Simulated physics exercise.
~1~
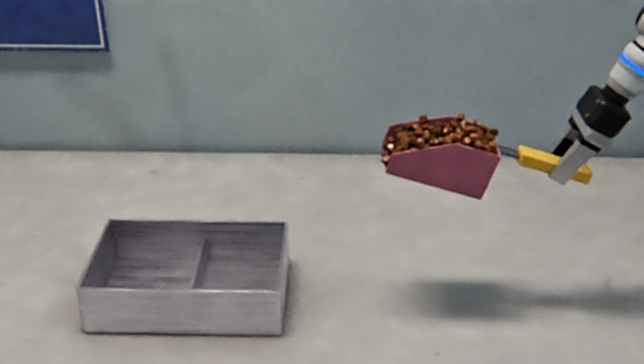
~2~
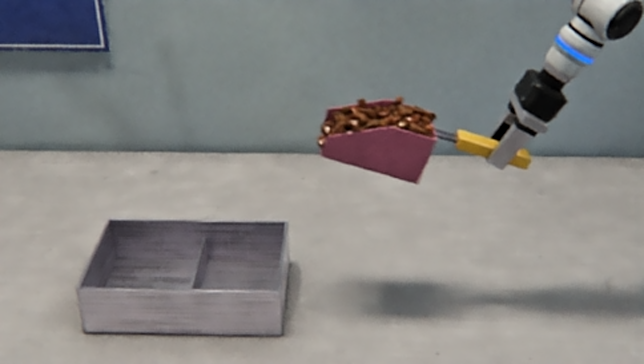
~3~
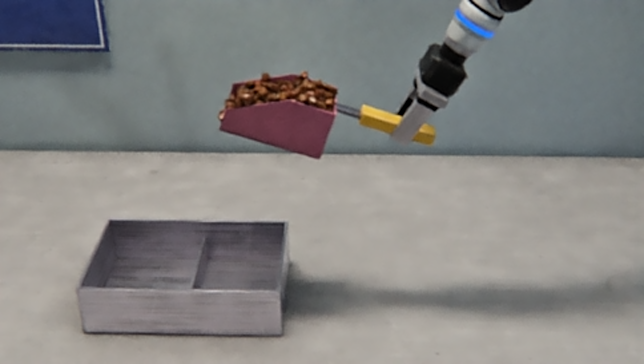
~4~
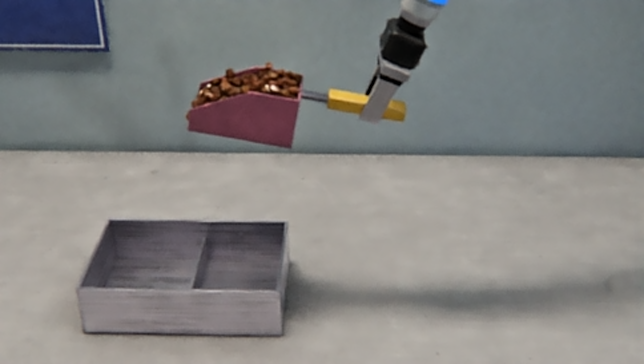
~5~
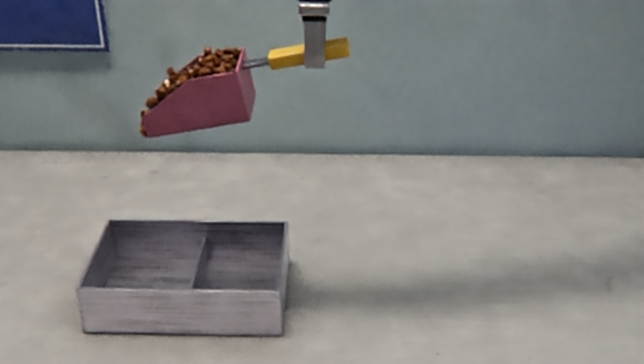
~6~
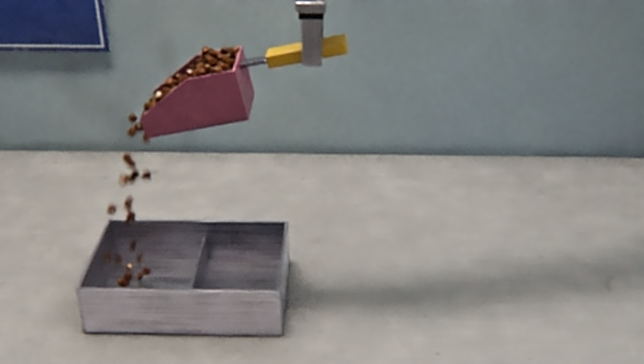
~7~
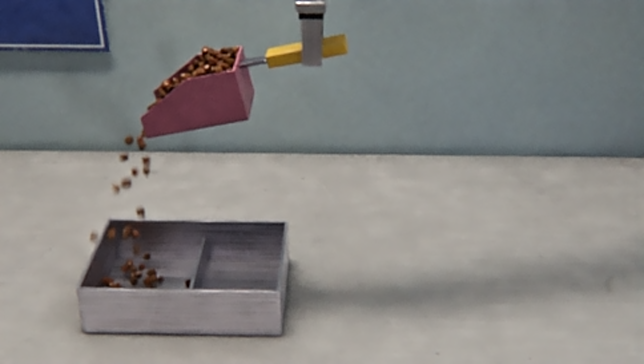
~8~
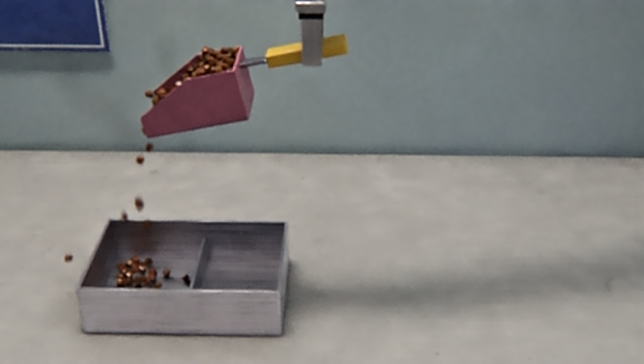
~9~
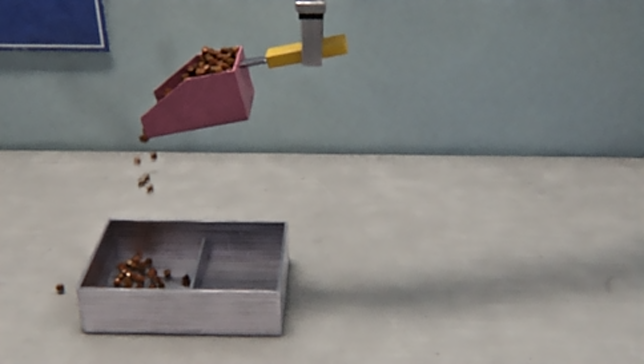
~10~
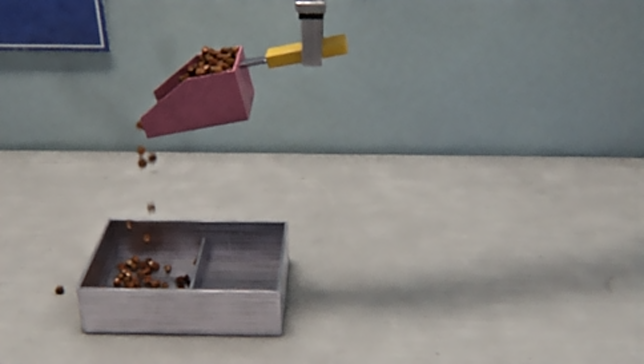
Above a divided gray box, a robot arm tips a red scoop, spilling some brown pellets into its left part.
